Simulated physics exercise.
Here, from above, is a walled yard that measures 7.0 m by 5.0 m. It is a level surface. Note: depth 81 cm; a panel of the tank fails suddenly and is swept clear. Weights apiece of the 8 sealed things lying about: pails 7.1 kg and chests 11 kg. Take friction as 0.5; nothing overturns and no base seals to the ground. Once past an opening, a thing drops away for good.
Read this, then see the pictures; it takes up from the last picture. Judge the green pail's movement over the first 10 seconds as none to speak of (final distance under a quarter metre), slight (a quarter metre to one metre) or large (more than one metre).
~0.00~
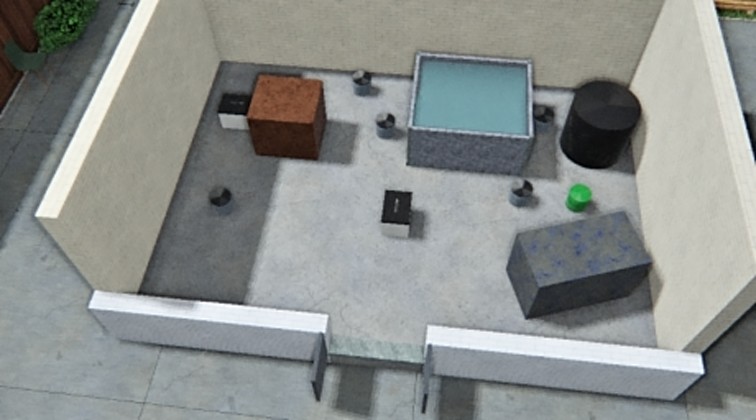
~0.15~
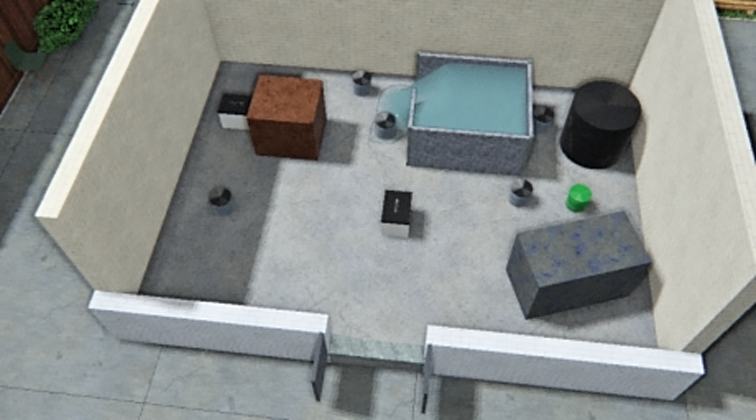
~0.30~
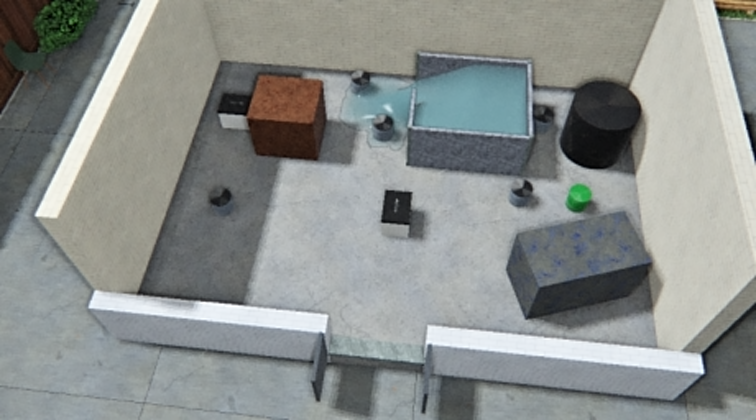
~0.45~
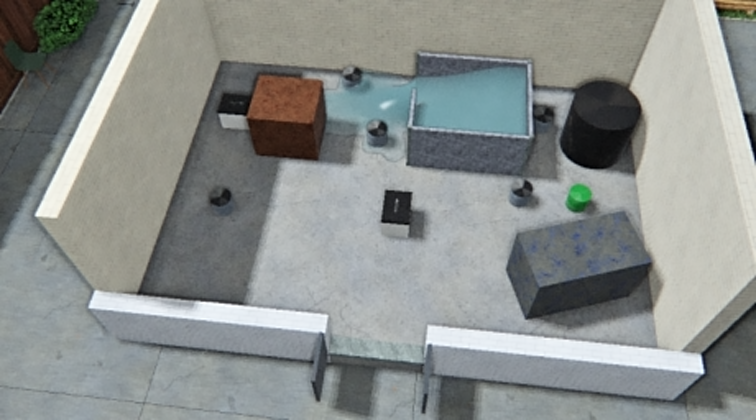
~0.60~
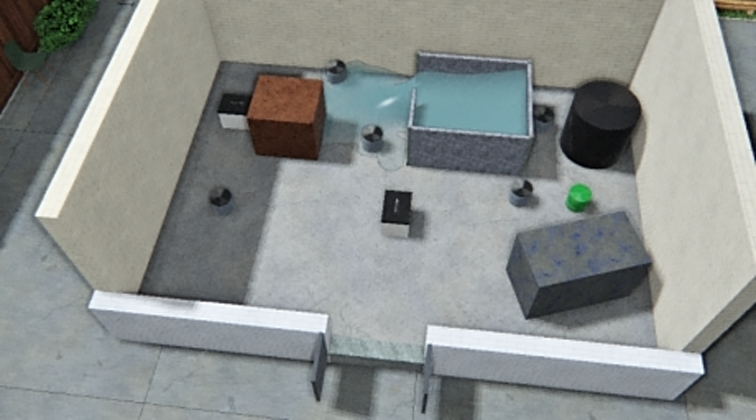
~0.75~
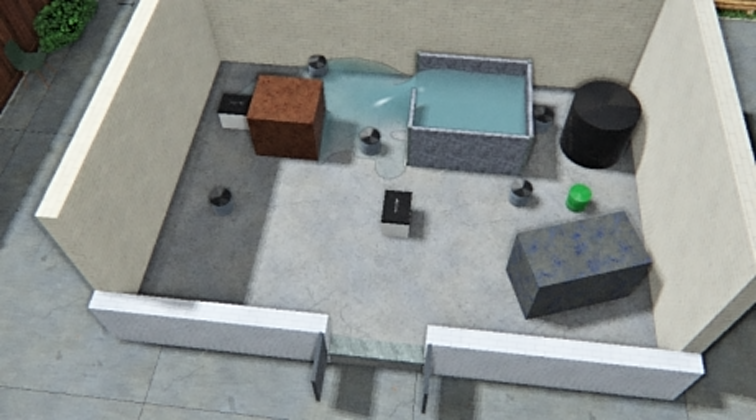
It remains in place.
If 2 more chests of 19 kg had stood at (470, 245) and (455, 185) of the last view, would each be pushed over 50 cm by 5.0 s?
So it goes behind the line, then behind the line.
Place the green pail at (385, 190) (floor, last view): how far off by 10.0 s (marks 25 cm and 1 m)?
Outcome: It sits still.
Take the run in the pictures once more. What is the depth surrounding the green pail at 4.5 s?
0 cm or so.
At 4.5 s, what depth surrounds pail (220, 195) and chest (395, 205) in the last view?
Roughly 11 and 2 cm.
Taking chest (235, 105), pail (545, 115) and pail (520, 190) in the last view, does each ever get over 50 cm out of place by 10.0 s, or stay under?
Taking them in order: Exceeded, fell shy and fell shy.
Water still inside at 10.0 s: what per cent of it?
Some 92 per cent remains.
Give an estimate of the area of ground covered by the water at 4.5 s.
Wet: Near 23 m2.
After 2.0 s the green pail is near (581, 193), 0.0 m from its start, aground; 0 of 8 are out; 1 afloat.
After 4.5 s the green pail is near (581, 193), 0.0 m from its start, aground; 0 of 8 are out; 3 afloat.
After 7.0 s the green pail is near (581, 193), 0.0 m from its start, aground; 0 of 8 are out; 2 afloat.
After 10.0 s the green pail is near (581, 193), 0.0 m from its start, aground; 0 of 8 are out; 2 afloat.
